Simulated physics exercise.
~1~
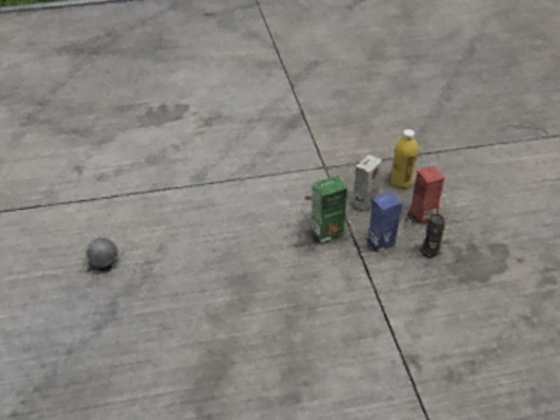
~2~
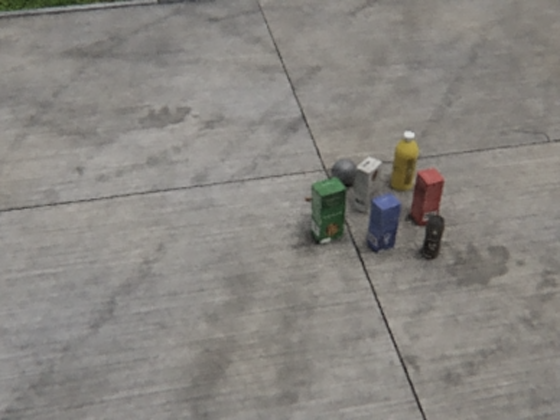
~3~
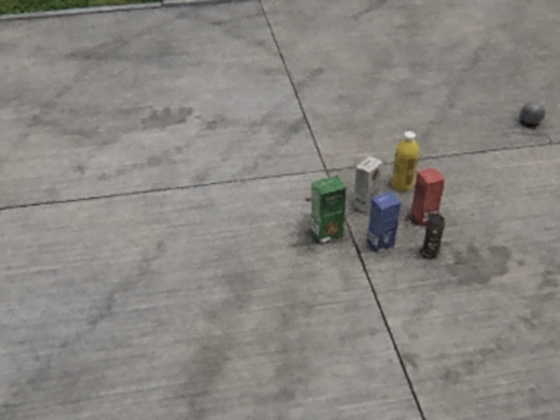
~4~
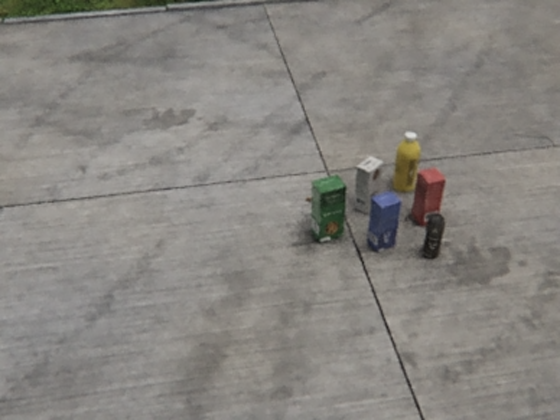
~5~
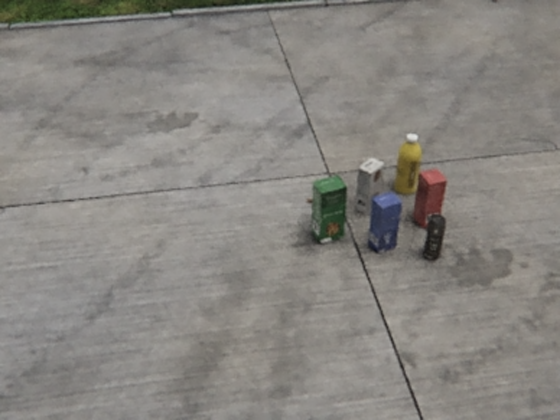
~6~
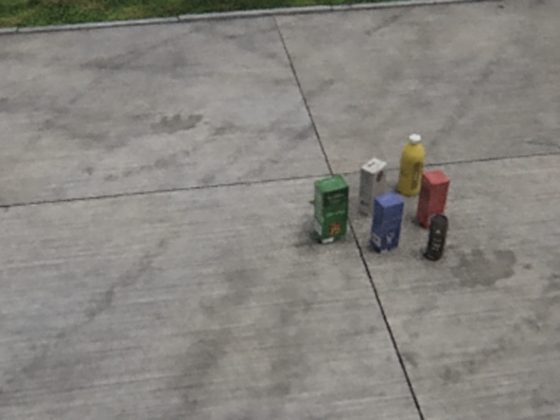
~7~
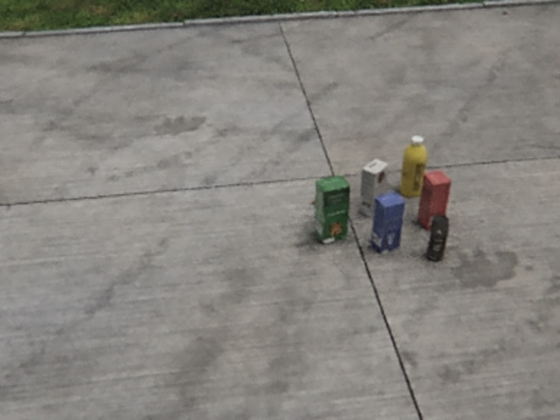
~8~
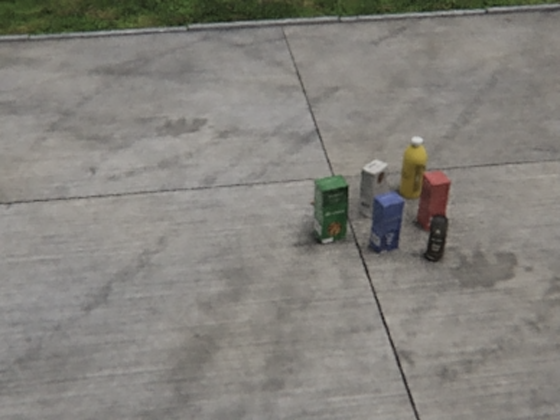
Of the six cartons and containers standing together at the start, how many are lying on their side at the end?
None of them are lying on their side. The four cartons, the yellow bottle and the black can all remain upright after the ball has gone past.
To begin with, a grey ball is on the left of a concrete floor, while a green carton, a blue carton, a white carton, a red carton, a yellow bottle and a small black can stand in a cluster to the right. The ball rolls right and reaches the back of the group, close behind the green and white cartons. It carries on past the yellow bottle towards the upper right, then leaves the view. The view drifts slightly, showing more grass along the far edge. At the end, all the cartons, the bottle and the can are still standing in their places.
